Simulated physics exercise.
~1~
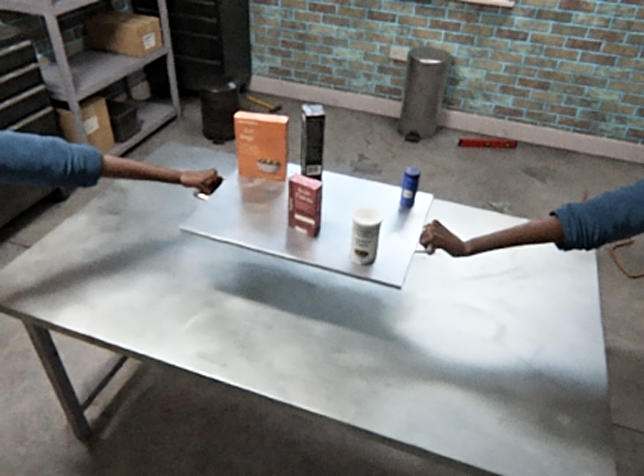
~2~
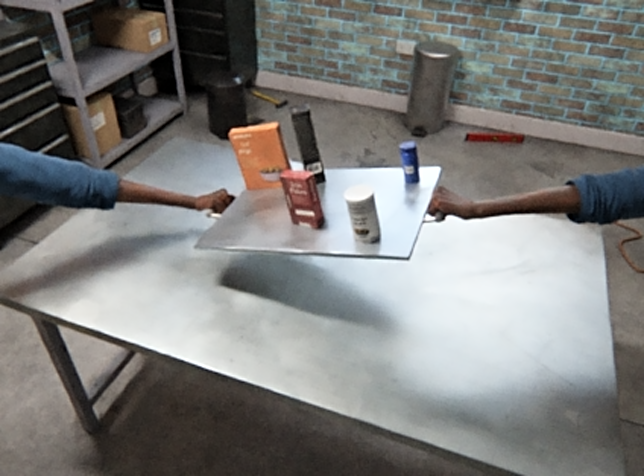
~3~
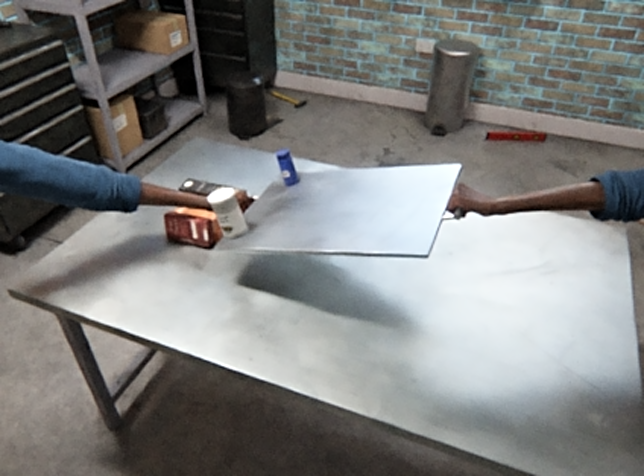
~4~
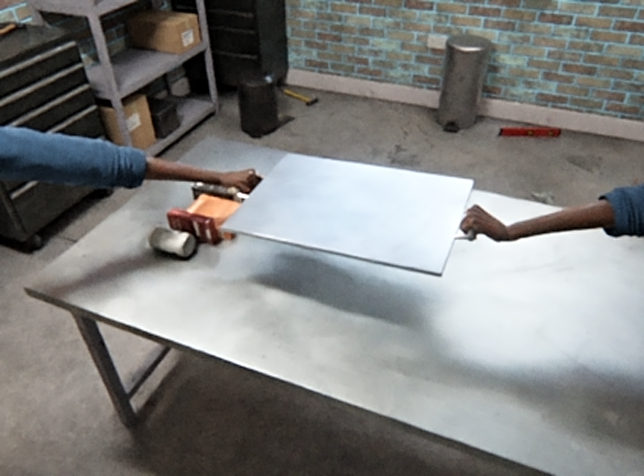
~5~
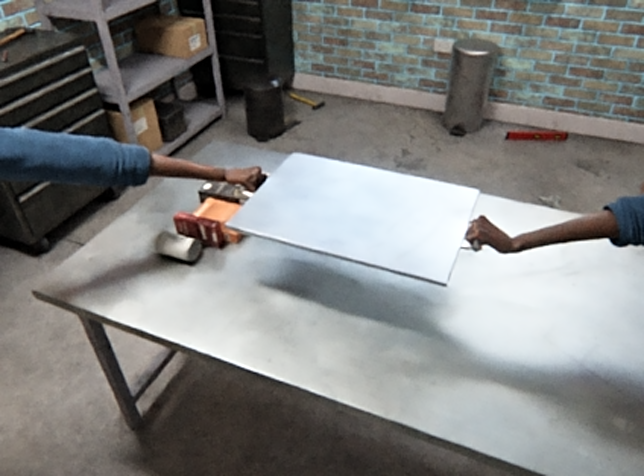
Flat tray tilting left in two hands, its boxes and cylindrical containers sliding off onto the table, leaving the levelled tray empty.
